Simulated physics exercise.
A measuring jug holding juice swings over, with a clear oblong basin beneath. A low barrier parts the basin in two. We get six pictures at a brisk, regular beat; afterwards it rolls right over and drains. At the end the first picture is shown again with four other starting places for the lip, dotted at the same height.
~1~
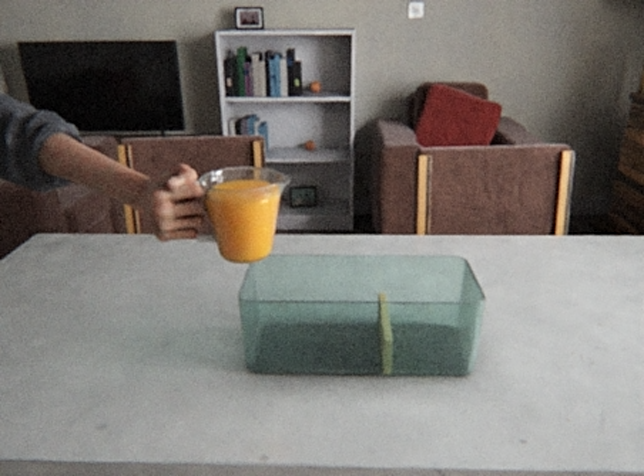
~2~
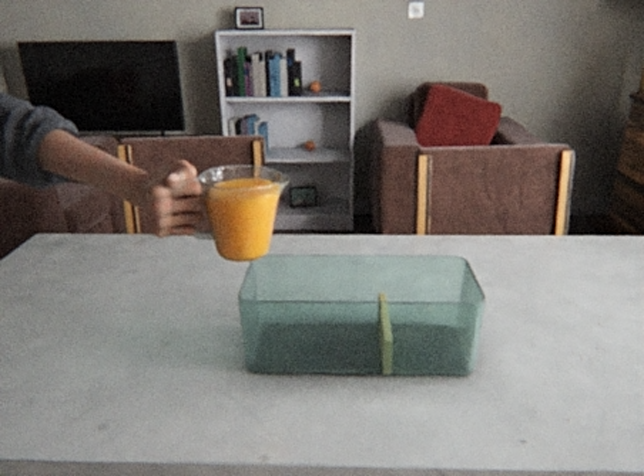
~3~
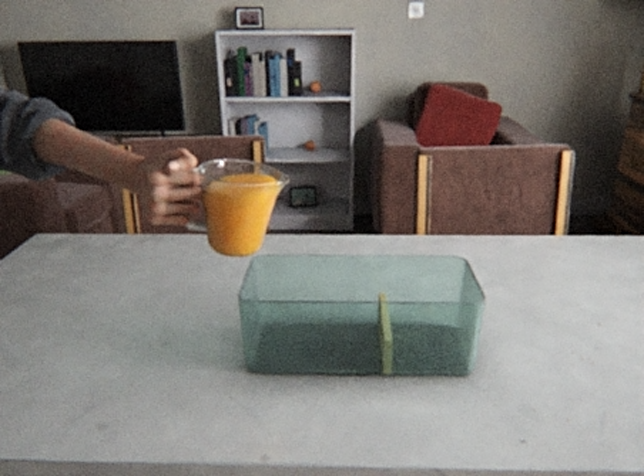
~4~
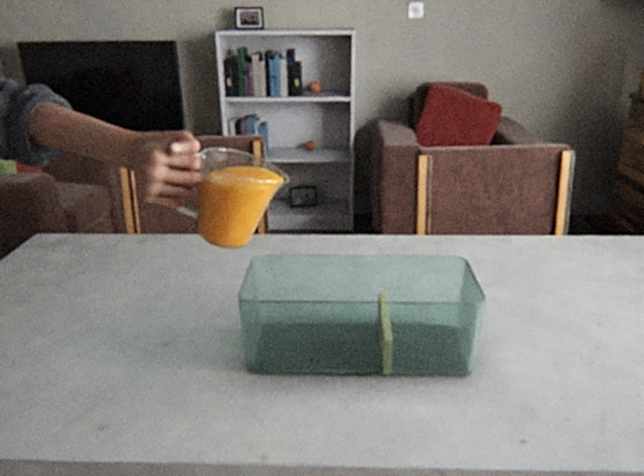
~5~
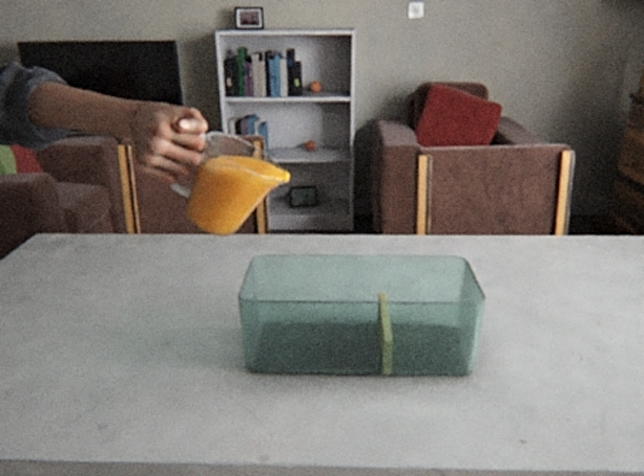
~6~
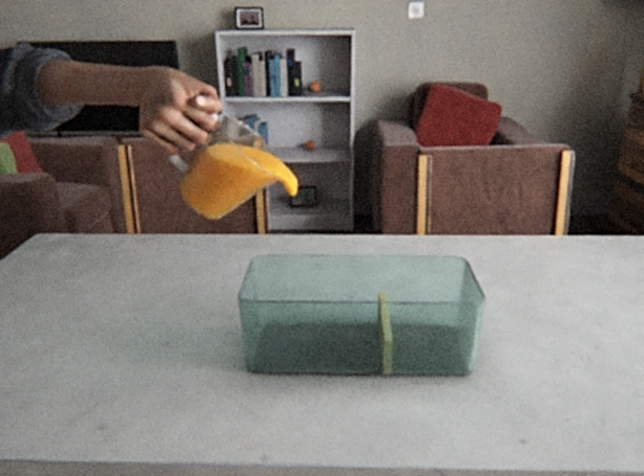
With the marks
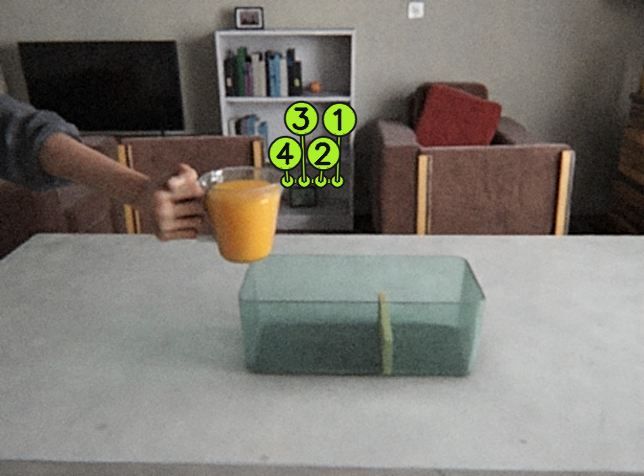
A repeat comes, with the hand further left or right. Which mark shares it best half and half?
Best: 3.
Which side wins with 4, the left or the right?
More ends on the left.
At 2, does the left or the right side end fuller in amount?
The right side.
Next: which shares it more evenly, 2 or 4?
Place 2.
On the marked copy, 1 at (337, 181); 2 at (320, 181); 3 at (304, 181); 4 at (287, 181).
With 1, about 15 % ends left of the wall and 80 % right of it; 5 % is lost outside.
With 2, about 19 % ends left of the wall and 76 % right of it; 6 % is lost outside.
With 3, about 50 % ends left of the wall and 47 % right of it; 4 % is lost outside.
With 4, about 88 % ends left of the wall and 5 % right of it; 7 % is lost outside.
